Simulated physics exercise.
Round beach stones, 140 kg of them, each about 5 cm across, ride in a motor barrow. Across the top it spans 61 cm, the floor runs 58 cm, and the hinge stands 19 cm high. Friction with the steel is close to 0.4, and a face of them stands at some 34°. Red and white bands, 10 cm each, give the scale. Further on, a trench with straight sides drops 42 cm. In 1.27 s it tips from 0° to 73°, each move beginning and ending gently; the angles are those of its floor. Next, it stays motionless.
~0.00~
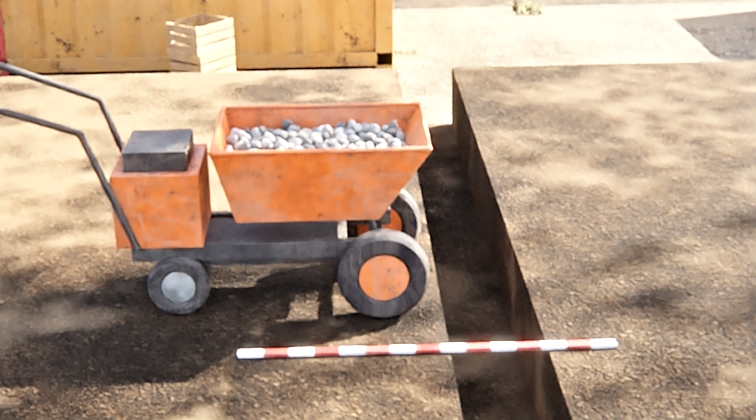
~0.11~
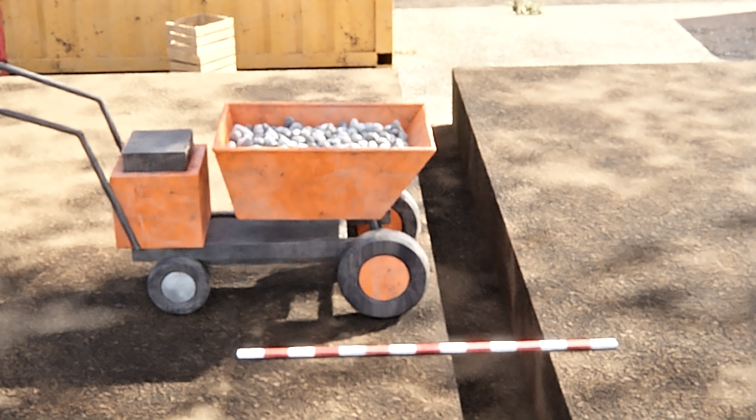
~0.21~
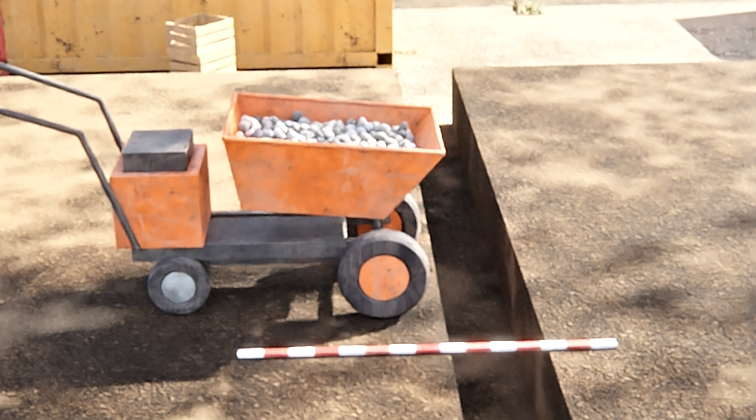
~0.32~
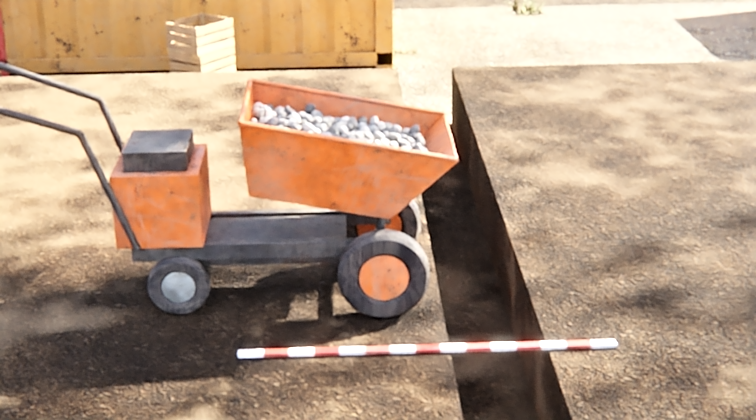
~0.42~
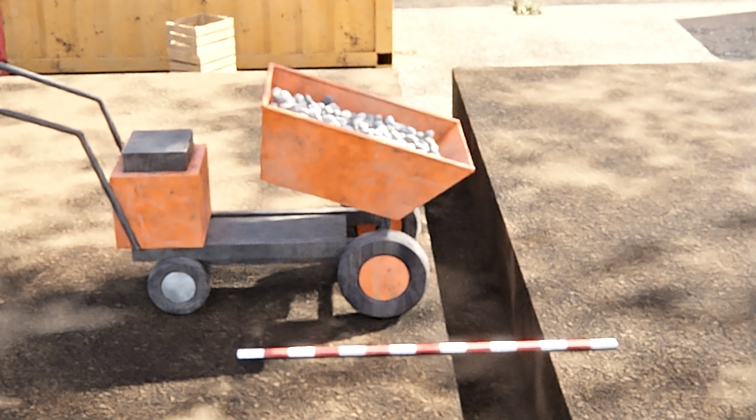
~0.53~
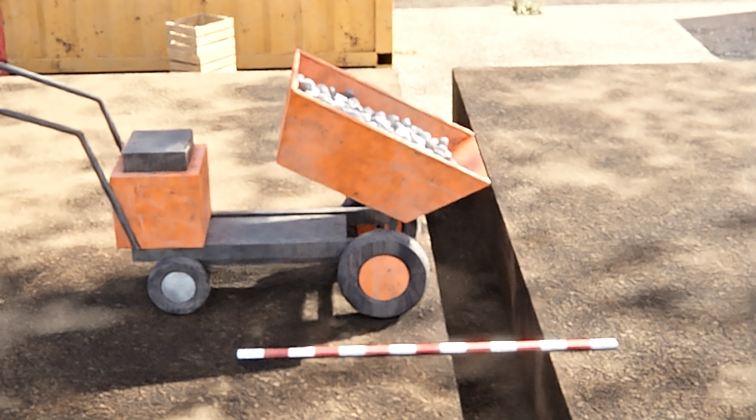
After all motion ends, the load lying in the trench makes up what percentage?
It makes up about 29 per cent.
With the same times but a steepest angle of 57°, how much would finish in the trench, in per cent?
In that case some 15 per cent.
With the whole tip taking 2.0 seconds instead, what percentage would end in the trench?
Near 30 per cent.
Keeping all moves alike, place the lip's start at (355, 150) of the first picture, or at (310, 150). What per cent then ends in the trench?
Estimates: 95 % then 95 %.
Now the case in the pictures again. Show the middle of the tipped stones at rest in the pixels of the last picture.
Roughly (572, 277), I'd say.
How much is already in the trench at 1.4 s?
About 0%.
After 0.9 s the floor is at 61°; 100 % in the skip; the foremost stones are at (527, 227).
After 1.4 s the floor is at 73°; 52 % in the skip, 1 % in the trench, 47 % past the trench; the foremost stones are at (654, 274).
After 1.7 s the floor is at 73°; 22 % in the skip, 7 % in the trench, 71 % past the trench; the foremost stones are past the picture's edge.
After 3.7 s the floor is at 73°; 0 % in the skip, 29 % in the trench, 71 % past the trench; the foremost stones are past the picture's edge.
